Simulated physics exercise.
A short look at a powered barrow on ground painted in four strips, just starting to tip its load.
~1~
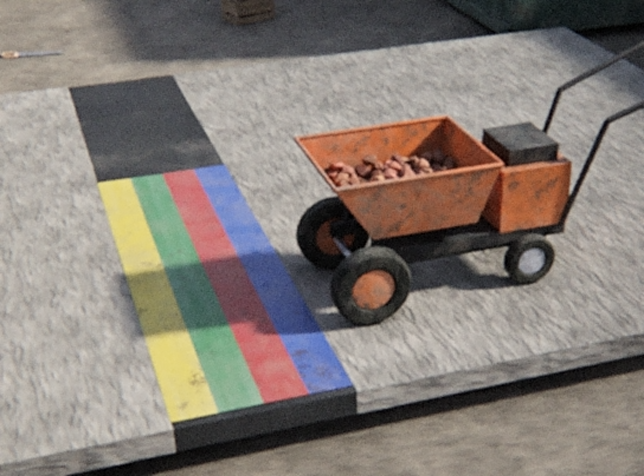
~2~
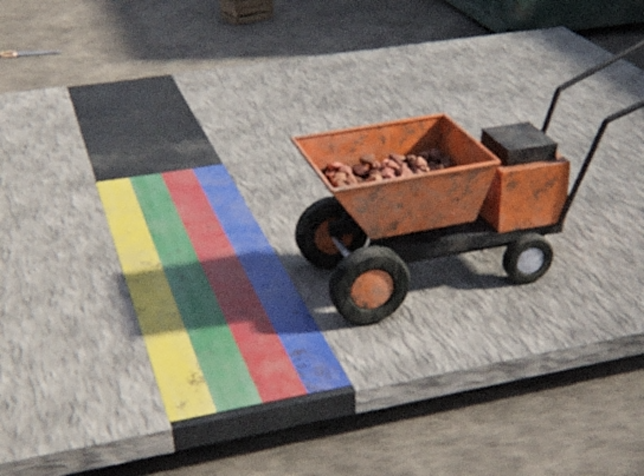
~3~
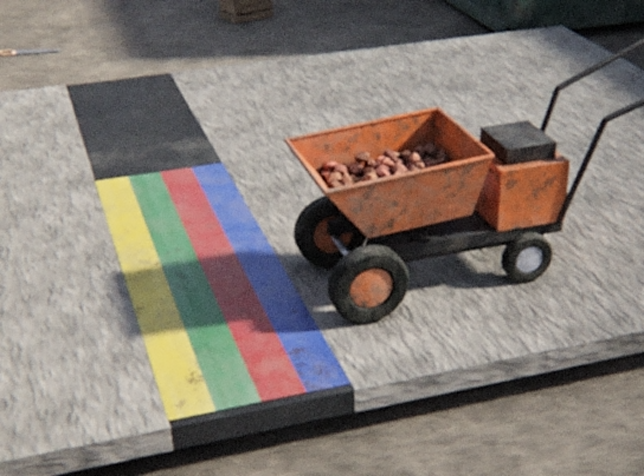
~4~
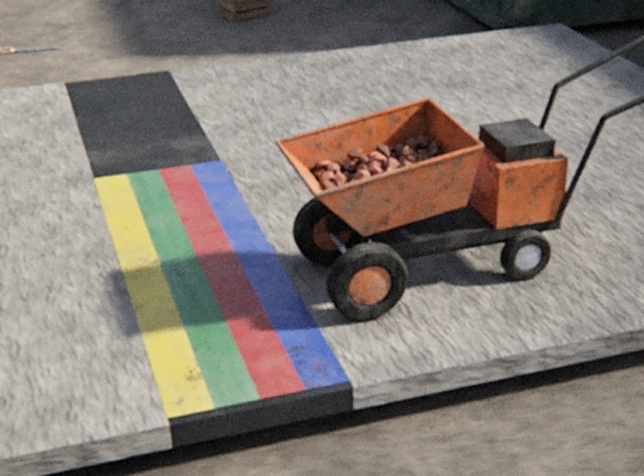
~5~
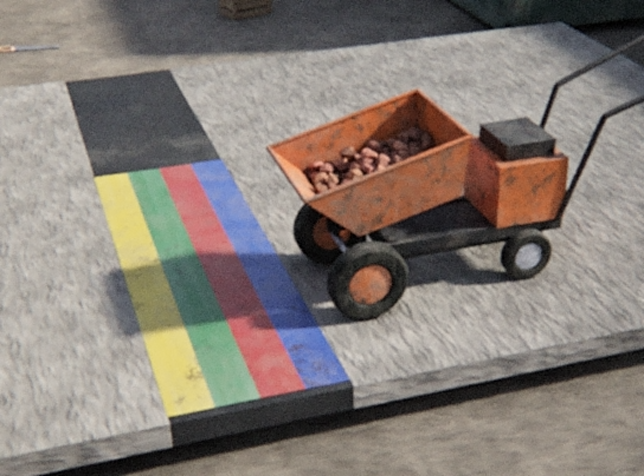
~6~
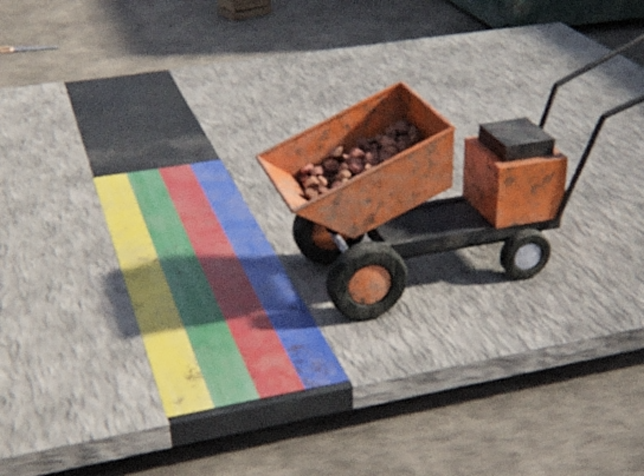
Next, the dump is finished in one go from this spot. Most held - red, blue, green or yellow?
Green holds the most.
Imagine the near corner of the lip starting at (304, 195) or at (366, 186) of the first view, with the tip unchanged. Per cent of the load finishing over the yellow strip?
Roughly 30 per cent, and 10 per cent.
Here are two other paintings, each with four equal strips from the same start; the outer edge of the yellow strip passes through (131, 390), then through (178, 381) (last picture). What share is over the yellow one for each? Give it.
Shares: 10 %; then 20 %.
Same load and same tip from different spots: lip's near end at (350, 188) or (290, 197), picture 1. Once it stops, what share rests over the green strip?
The first stopping place yields 30 % and the other yields 20 %.
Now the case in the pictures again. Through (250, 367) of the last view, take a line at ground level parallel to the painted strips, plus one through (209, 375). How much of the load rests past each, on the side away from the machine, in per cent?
Around 70 percent for the first and 30 percent for the second.
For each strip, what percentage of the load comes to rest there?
Blue 0 %, red 20 %, green 40 %, yellow 20 %.
Just after the last frame, skip tipped steeply; every one in the skip.
A moment on, skip tipped right over; almost all in the skip; just a few over the red strip; just a few over the green strip.
Further on, skip tipped right over; roughly a third in the skip; about a tenth over the red strip; roughly a third over the green strip; about a tenth over the yellow strip; about a tenth off the paint.
When it is over, skip tipped right over; roughly a quarter in the skip; not one over the blue strip; roughly a quarter over the red strip; roughly a third over the green strip; roughly a quarter over the yellow strip; about a tenth off the paint.
